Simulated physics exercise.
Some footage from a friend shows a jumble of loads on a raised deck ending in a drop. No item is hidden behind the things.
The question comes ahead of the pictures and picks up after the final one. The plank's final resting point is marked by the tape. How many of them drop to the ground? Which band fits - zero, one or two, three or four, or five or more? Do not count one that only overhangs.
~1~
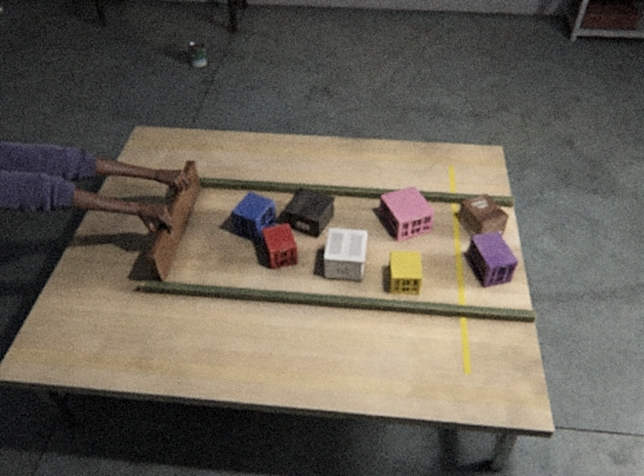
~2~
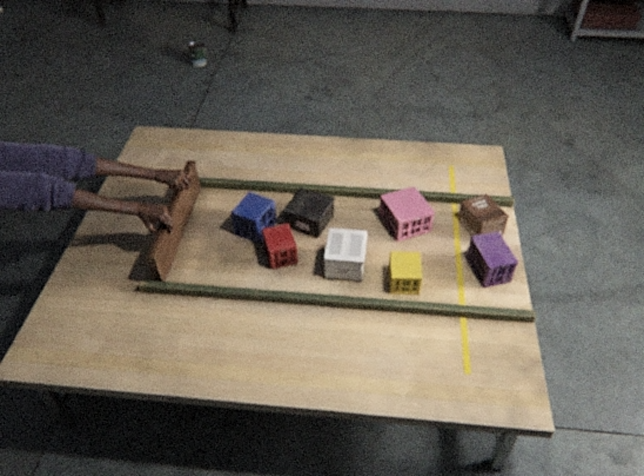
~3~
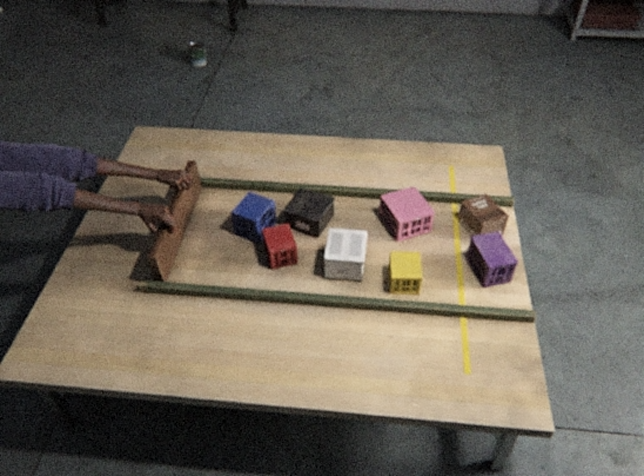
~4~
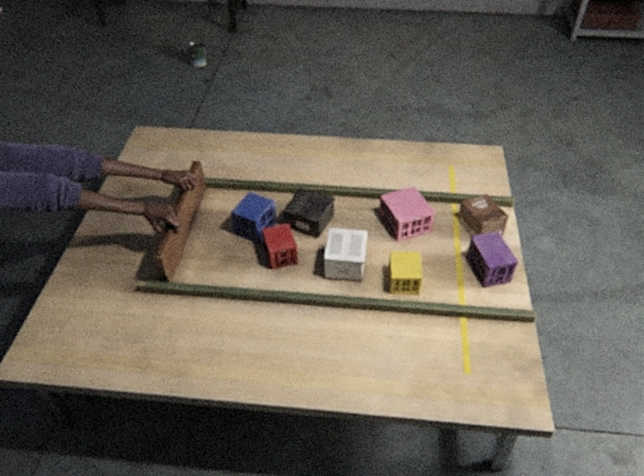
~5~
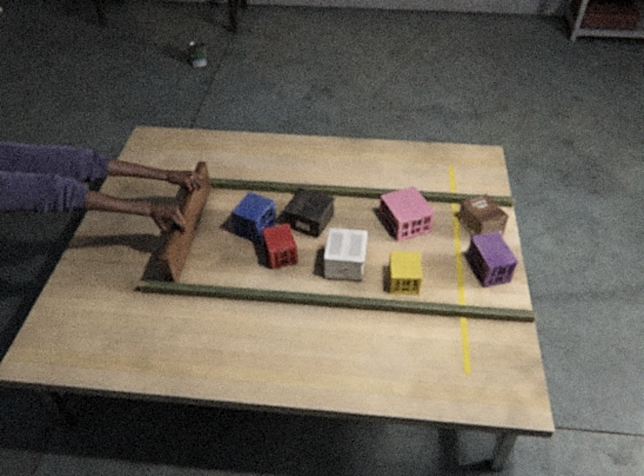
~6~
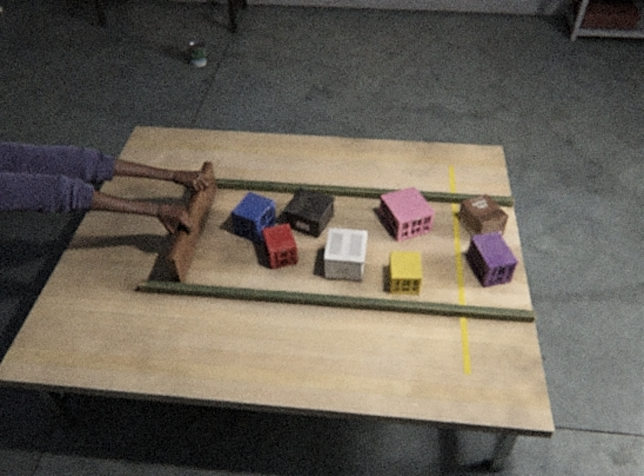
The band that fits is three or four.
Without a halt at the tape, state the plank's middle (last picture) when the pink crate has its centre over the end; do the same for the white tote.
For the pink crate at (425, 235), for the white tote at (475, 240).
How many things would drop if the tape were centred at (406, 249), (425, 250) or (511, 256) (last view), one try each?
Per try in turn: 1, 1, 8.
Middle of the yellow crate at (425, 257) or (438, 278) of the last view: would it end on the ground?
The yellow crate is gone the first time and is gone the second time.
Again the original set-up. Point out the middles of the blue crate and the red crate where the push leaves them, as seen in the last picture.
Answer: First (474, 230), after that (475, 264).
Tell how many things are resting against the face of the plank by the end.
The count is 2.
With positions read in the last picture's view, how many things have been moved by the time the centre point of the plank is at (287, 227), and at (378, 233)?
The counts are 3 and 7.
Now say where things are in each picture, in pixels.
The first frame shows purple crate (491, 259); brown box (482, 218); pink crate (406, 213); plank (176, 219); tape (458, 253).
The second frame shows brown box (482, 218); white tote (346, 255).
The third frame shows pink crate (406, 214); plank (177, 219).
The fourth frame shows purple crate (491, 259); black tote (310, 213).
The fifth frame shows brown box (482, 218); red crate (280, 246).
The sixth frame shows purple crate (491, 259); brown box (482, 218); pink crate (406, 214); plank (194, 220); tape (458, 253).
Soon after, none off yet; purple crate at rest near (491, 259); brown box at rest near (482, 218); pink crate at rest near (406, 214).
By the end, the number that fall off is three or four; fallen, yellow crate, pink crate, brown box and purple crate.
